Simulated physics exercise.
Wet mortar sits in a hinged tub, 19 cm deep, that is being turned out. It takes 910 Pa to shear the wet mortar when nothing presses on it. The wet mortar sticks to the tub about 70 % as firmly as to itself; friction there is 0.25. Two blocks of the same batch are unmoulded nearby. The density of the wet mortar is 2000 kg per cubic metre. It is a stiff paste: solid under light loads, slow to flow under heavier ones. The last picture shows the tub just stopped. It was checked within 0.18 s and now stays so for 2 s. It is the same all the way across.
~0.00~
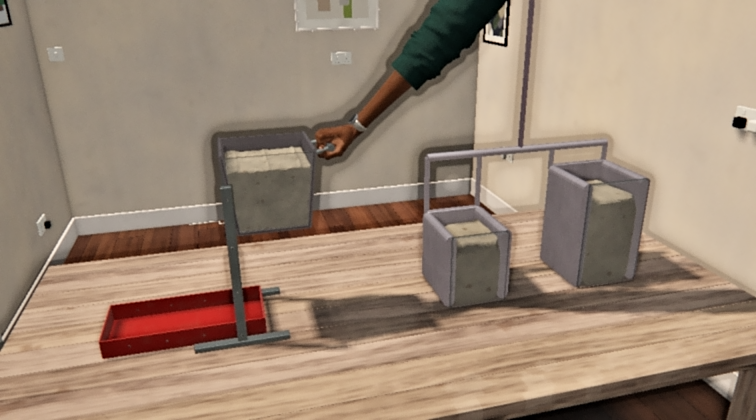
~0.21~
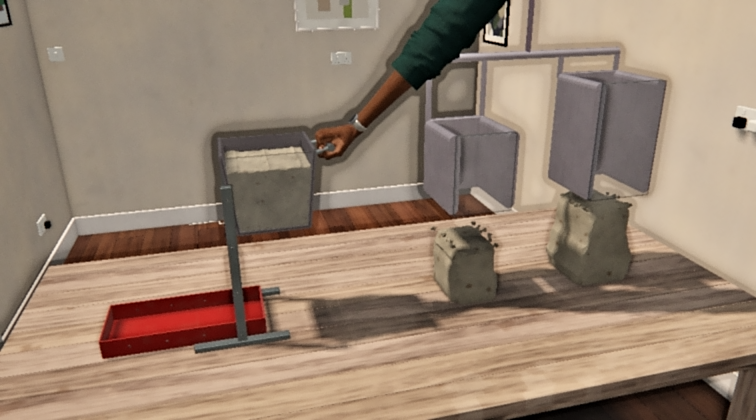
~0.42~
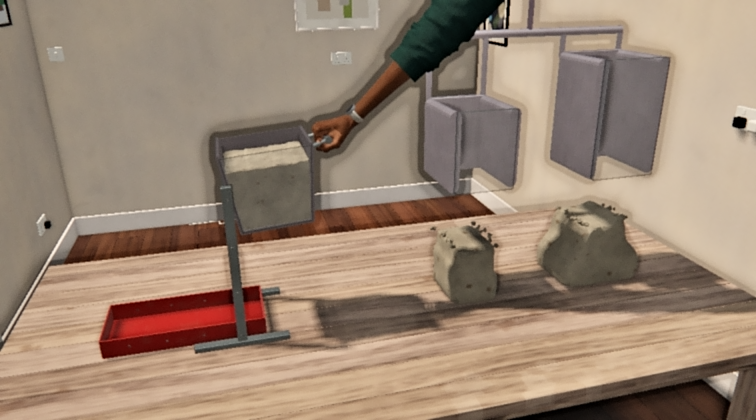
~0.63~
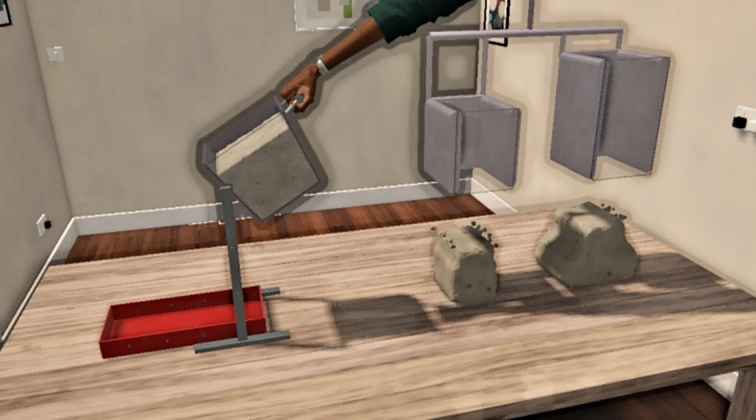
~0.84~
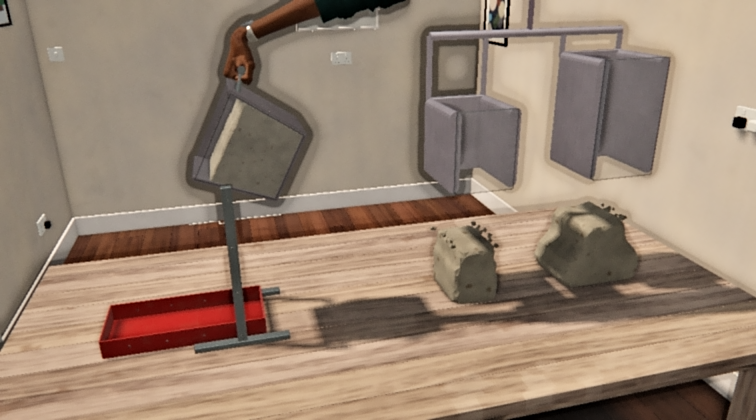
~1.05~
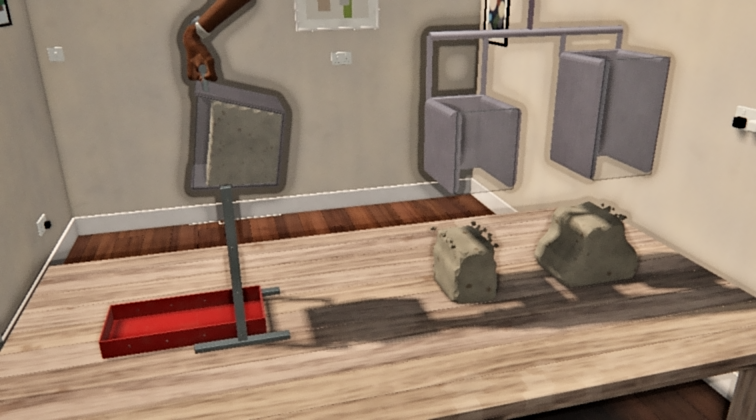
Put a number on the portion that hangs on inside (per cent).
About 100 %.
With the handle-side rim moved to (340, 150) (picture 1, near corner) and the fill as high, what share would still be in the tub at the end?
It would be near 65 %.
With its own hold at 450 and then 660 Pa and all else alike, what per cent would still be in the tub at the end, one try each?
In that order: 70 %, 100 %.
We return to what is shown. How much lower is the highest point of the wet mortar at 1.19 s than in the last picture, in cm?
Some 0 cm.
After 1.19 s, the tub is at 81 degrees and holds 100 %.
After 1.36 s, the tub is at 81 degrees and holds 100 %.
After 1.53 s, the tub is at 81 degrees and holds 100 %.
After 1.70 s, the tub is at 81 degrees and holds 100 %.
After 3.05 s, the tub is at 81 degrees and holds 100 %.
